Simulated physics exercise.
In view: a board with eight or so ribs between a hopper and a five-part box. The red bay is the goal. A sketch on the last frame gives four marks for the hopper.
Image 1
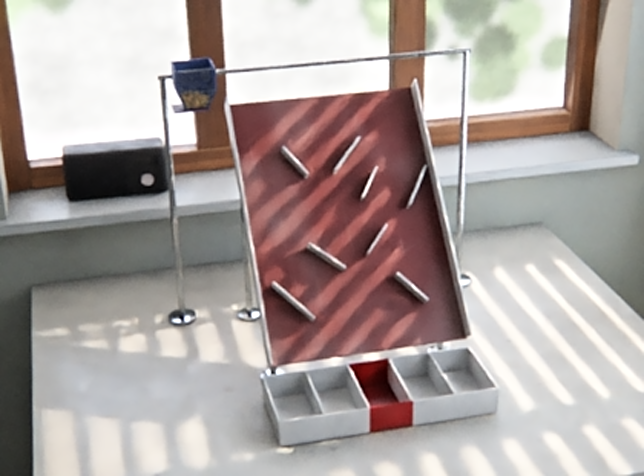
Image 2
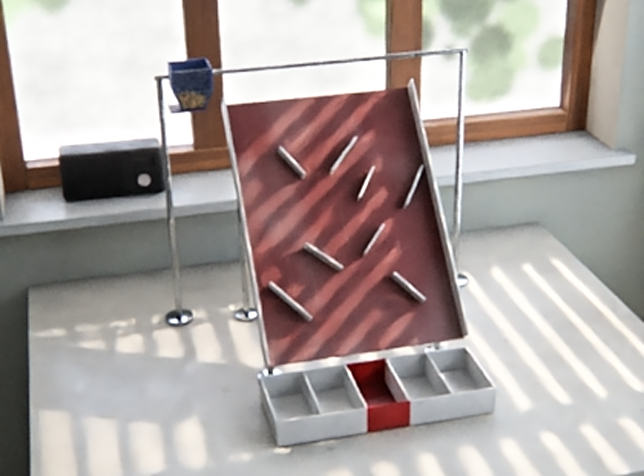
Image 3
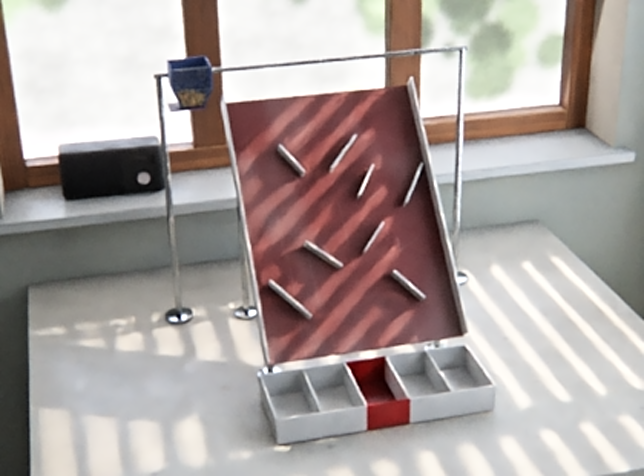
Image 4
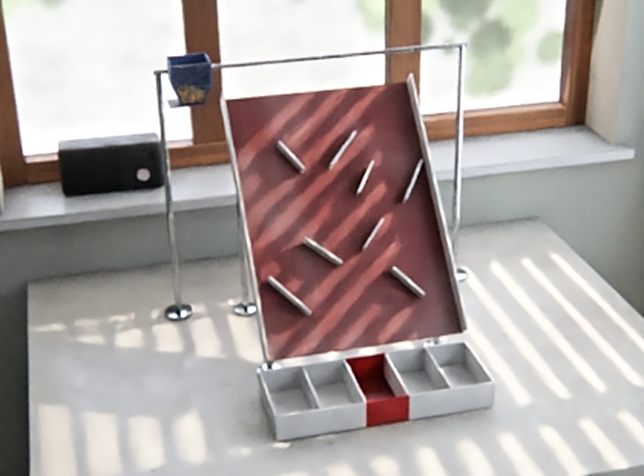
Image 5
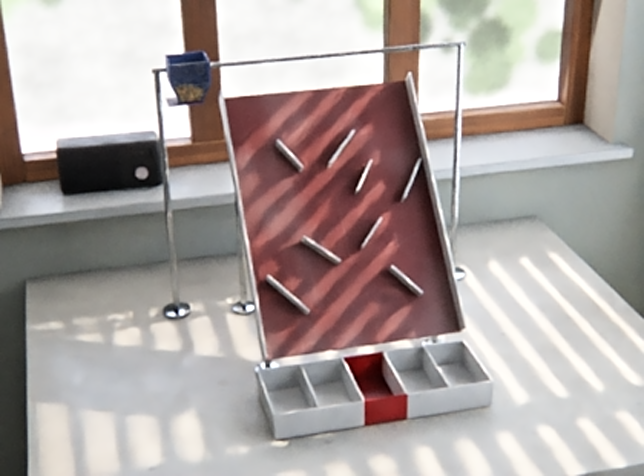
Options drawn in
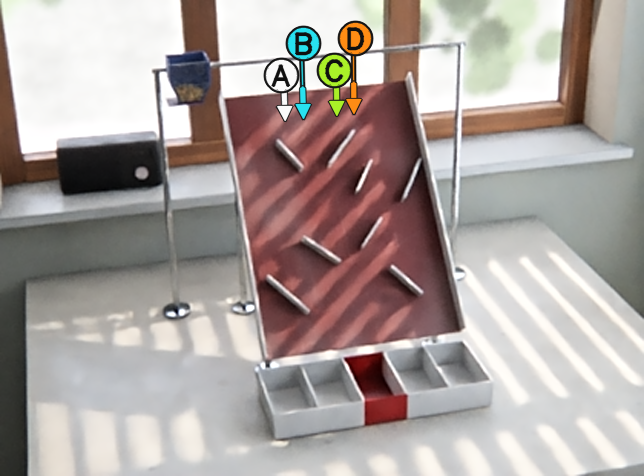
In this clip, a tilted reddish board with short metal ribs stands on a table behind a five-part tray with a red middle bay, a small blue hopper at upper left, while the view shifts very slightly and nothing else moves.
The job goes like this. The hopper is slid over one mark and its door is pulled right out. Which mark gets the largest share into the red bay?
Choose A.
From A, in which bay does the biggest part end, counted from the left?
The third from the left.
On the marked copy, mark A meets the board at (285, 115); mark B meets the board at (303, 113); mark C meets the board at (336, 110); mark D meets the board at (353, 108).
With A, most in the red bay, about a quarter in other bays, a stray few outside the box.
With B, about a quarter in the red bay, most in other bays.
With C, about a quarter in the red bay, about two thirds in other bays.
With D, about a quarter in the red bay, about two thirds in other bays, a small part held on the board.
